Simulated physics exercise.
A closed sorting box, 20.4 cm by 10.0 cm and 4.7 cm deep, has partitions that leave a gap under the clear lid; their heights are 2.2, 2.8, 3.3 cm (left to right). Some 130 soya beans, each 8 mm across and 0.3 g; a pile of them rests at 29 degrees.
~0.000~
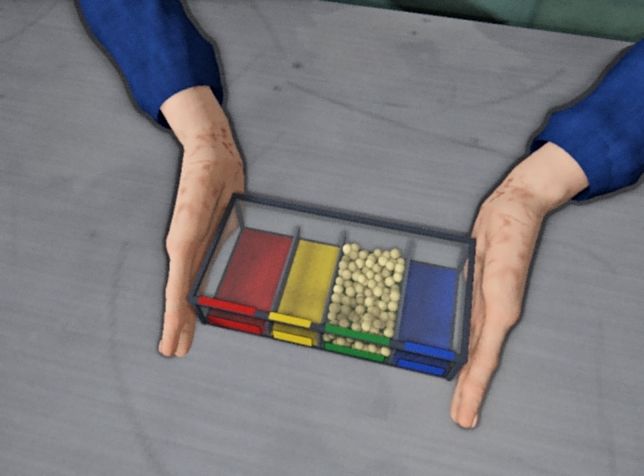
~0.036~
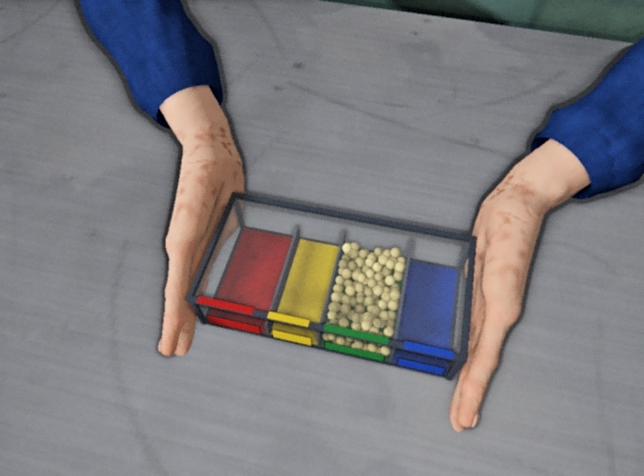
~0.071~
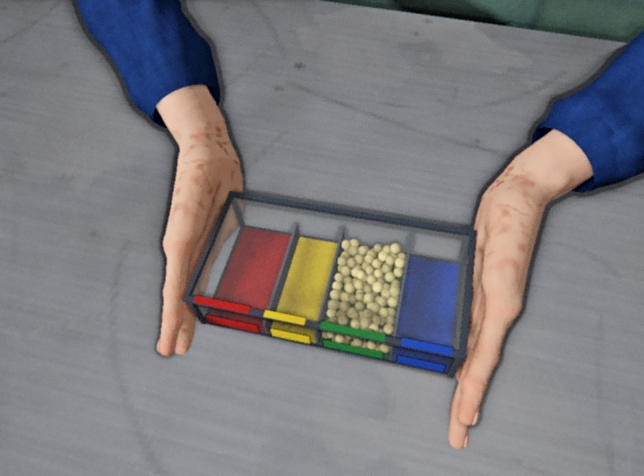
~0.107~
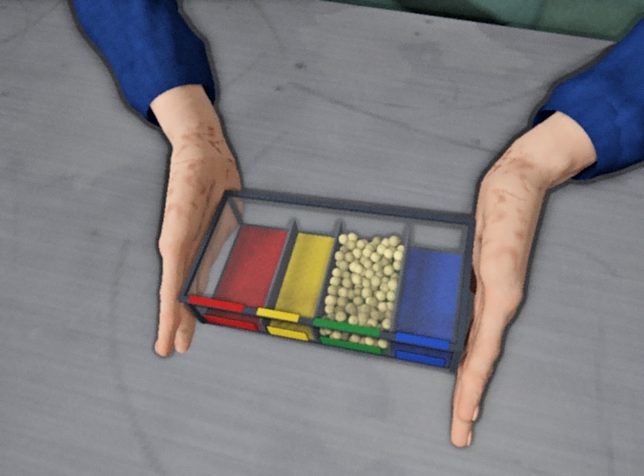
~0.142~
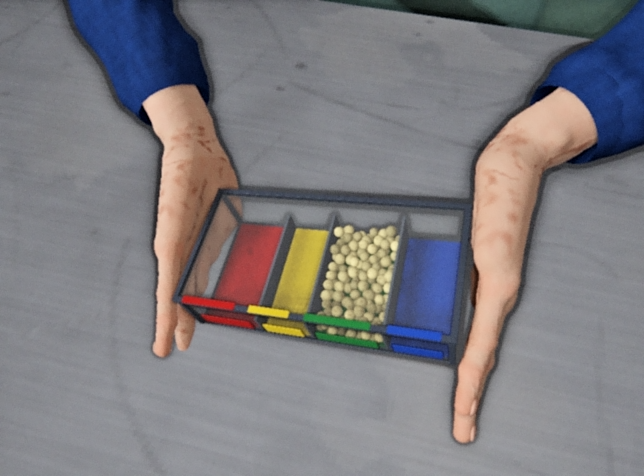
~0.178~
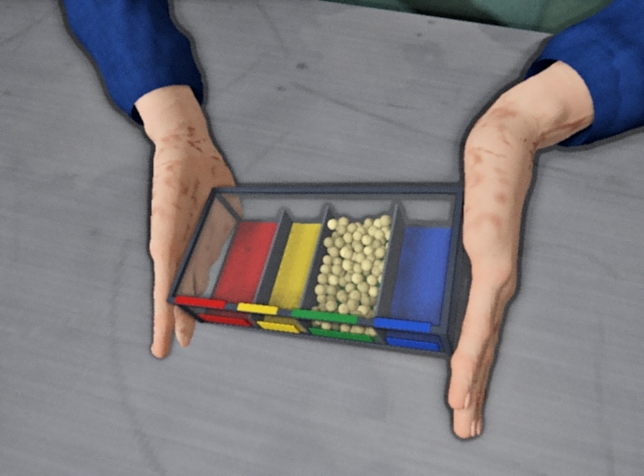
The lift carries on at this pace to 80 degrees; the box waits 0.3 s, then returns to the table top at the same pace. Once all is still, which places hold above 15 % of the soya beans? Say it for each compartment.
Red: Above, blue: Below, green: Above, yellow: Below.
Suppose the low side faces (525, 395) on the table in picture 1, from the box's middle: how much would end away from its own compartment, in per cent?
Some 25 per cent.
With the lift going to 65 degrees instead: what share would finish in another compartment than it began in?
Some 10 per cent.
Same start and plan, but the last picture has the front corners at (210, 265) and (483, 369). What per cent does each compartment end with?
Red 0, blue 20, green 80, yellow 0.
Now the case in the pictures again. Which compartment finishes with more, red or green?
It is the green one.
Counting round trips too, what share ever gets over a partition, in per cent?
Roughly 35 per cent.
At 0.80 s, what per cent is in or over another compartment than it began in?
About 30 per cent.
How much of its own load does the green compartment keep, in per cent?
About 60 per cent.
Then, at 0.80 s, tilt 80 degrees; red 25 %, green 70 %, yellow 10 %.
After 1.21 s, tilt 44 degrees; red 35 %, green 65 %.
Then, at 1.70 s, tilt 0 degrees; red 35 %, green 65 %.
In the end, at 2.1 s, red 35 %, blue 0 %, green 65 %, yellow 0 %.
